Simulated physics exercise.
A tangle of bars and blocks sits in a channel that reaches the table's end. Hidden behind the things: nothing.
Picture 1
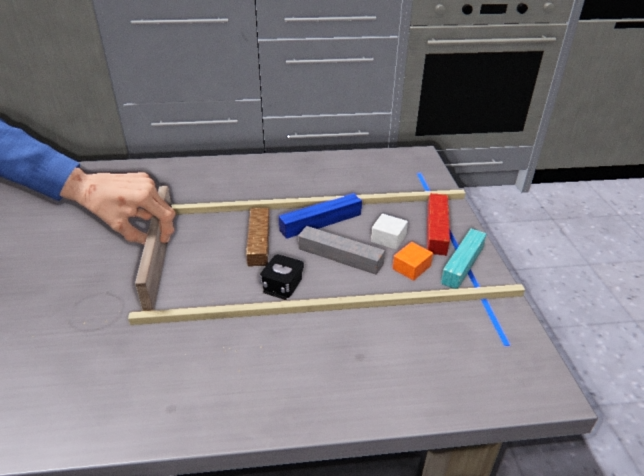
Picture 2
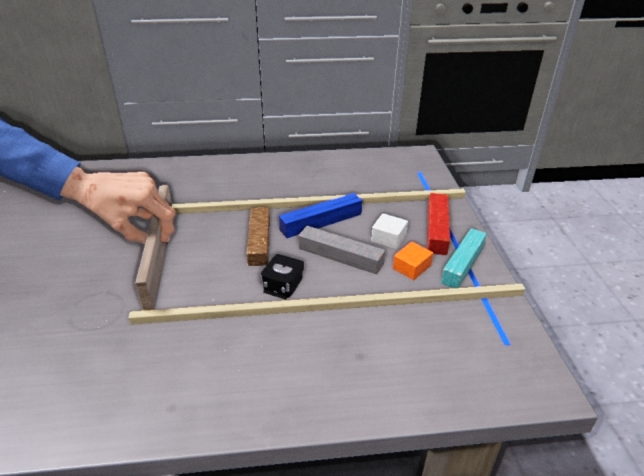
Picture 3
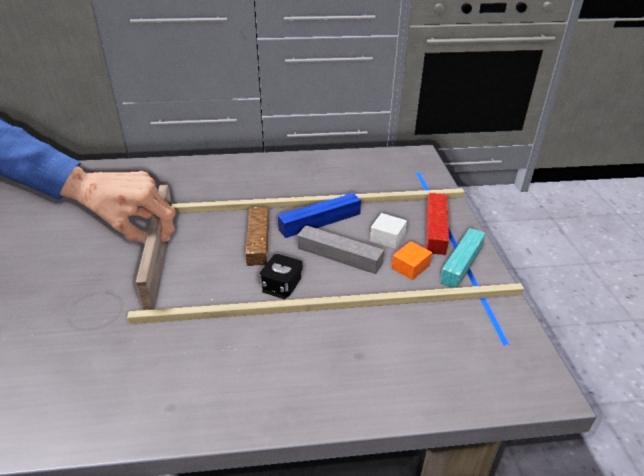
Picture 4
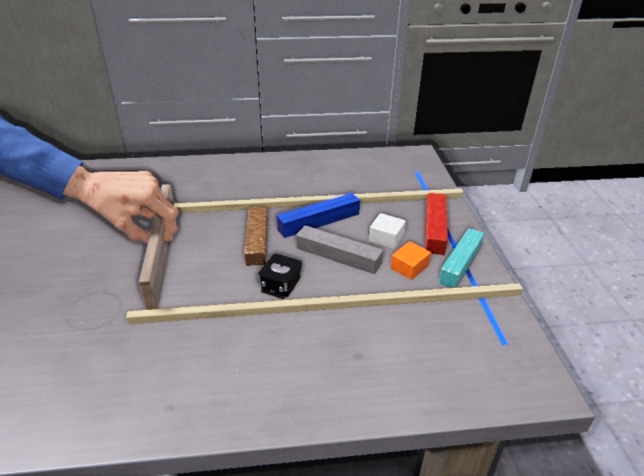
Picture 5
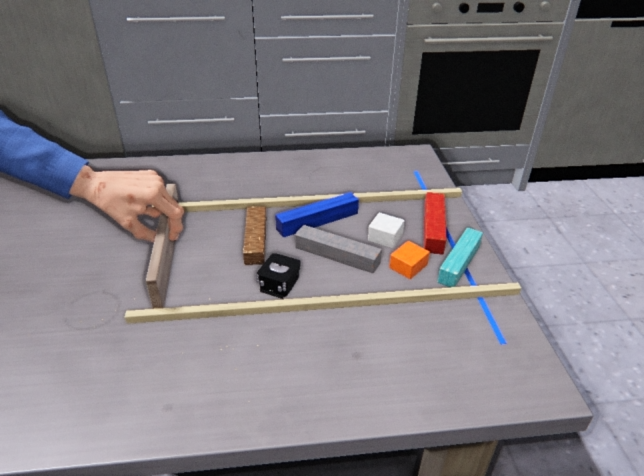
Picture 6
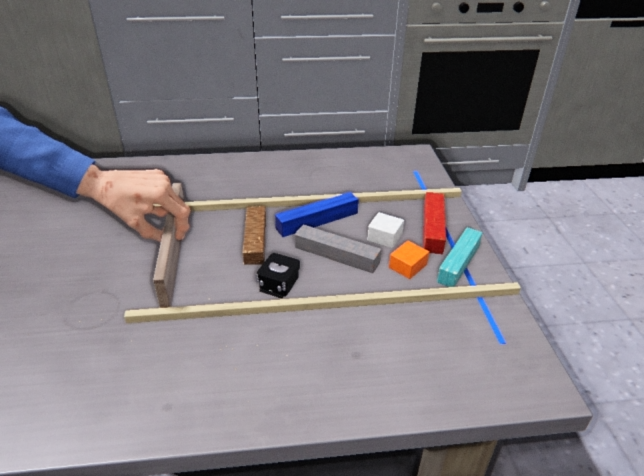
We see a hand holding an upright board at the left of a channel between two wooden strips, then sliding it slightly right toward scattered coloured bars and blocks, which stay still near a blue line on the table.
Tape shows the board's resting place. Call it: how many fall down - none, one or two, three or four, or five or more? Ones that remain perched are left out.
Call: Five or more fall down.
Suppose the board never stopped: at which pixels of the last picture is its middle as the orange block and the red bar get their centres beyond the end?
When the orange block crosses, the middle is near (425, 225); when the red bar crosses, near (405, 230).
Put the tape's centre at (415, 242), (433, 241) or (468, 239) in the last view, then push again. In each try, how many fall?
2, 3, 6.
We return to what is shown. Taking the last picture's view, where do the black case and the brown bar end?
One is at about (480, 258), the other at about (454, 222).
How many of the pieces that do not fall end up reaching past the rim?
You'd get 1.
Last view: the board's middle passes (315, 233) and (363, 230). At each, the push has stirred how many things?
That makes 5 at the first spot and 8 at the second.
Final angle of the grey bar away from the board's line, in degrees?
I'd put it at about 10°.
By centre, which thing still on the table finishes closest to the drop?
Grey bar.
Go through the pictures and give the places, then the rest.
In the first frame, turquoise bar (464, 258); red bar (438, 223); orange block (413, 261); board (157, 244); tape (454, 242).
In the second frame, red bar (438, 222); grey bar (341, 250).
In the third frame, orange block (412, 260); black case (282, 277).
In the fourth frame, turquoise bar (462, 257); white block (387, 231).
In the fifth frame, red bar (435, 222); board (166, 242).
In the sixth frame, turquoise bar (461, 257); red bar (434, 221); orange block (409, 260); board (172, 241); tape (450, 240).
A little later, none off yet; turquoise bar at rest near (461, 257); red bar at rest near (434, 221); orange block at rest near (409, 260).
Next, none off yet; turquoise bar moving near (469, 258); red bar shifted a little near (453, 224); orange block shifted about its own width near (439, 262).
When it is over, the number that fall off is five or more; down, blue stick, white block, orange block, red bar and turquoise bar.
